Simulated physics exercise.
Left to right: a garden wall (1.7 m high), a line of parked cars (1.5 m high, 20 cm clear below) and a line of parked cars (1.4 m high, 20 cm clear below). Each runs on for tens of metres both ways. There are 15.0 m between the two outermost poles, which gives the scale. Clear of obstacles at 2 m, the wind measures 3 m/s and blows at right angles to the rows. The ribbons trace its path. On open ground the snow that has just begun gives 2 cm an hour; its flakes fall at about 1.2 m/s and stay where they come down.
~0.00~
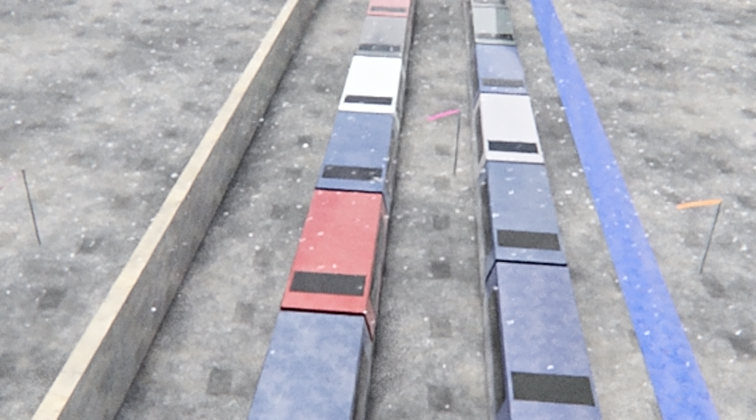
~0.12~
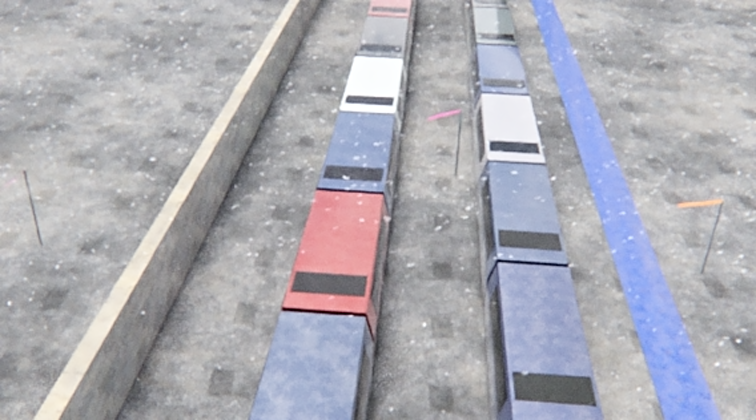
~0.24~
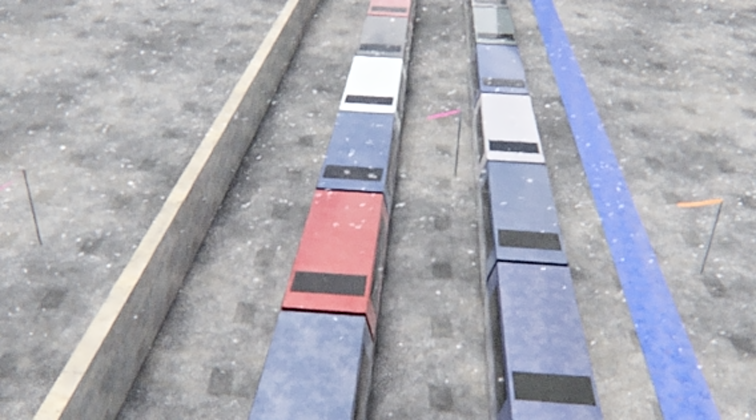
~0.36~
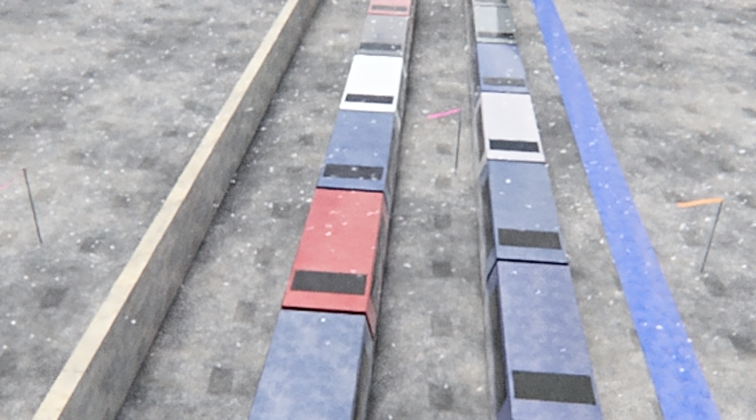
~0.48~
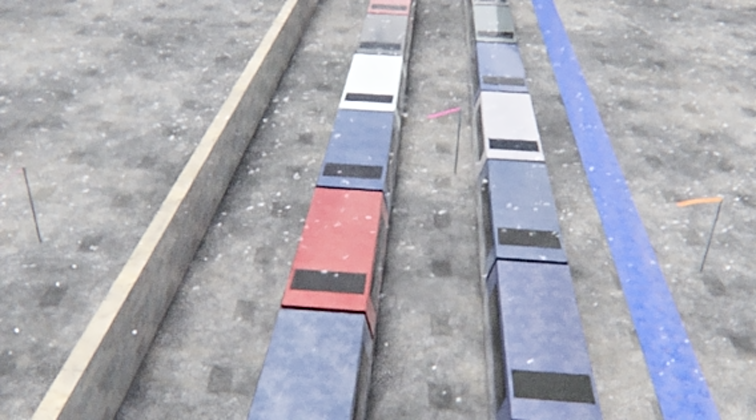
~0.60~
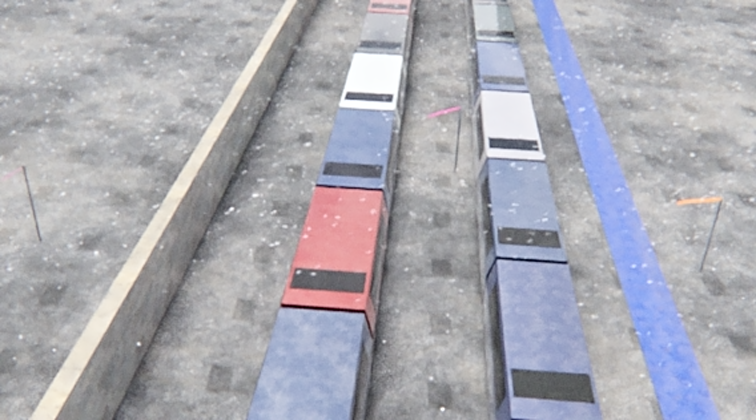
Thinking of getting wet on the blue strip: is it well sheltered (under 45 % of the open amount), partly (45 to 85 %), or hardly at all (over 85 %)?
I would say it gets over 85 % of the open amount.
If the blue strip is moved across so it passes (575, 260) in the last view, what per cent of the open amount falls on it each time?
100 %.
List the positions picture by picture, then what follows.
In the first picture, the rows stand in the wind.
In the second picture, the right ribbon ends at (679, 206), leaning 75 degrees to the left and the blue one passes (638, 267).
In the third picture, the inner ribbon ends at (428, 118), leaning 70 degrees to the left, above the rows the flakes slant 75 degrees from upright, towards the left and the top of the left line of parked cars crosses (356, 160).
In the fourth picture, the blue one passes (617, 210).
In the fifth picture, the right ribbon ends at (678, 205), leaning 75 degrees to the left and above the rows the flakes slant 75 degrees from upright, towards the left.
In the sixth picture, the inner ribbon ends at (428, 117), leaning 70 degrees to the left and the top of the garden wall crosses (208, 140).
In 10 minutes the blue strip collects 3 mm against 3 mm in the open.
In 30 minutes the blue strip collects 10 mm against 10 mm in the open.
In 60 minutes the blue strip collects 19 mm against 20 mm in the open, so the blue strip has 96 % of the open amount; the left half of it has 96 %, the right half 97 %.
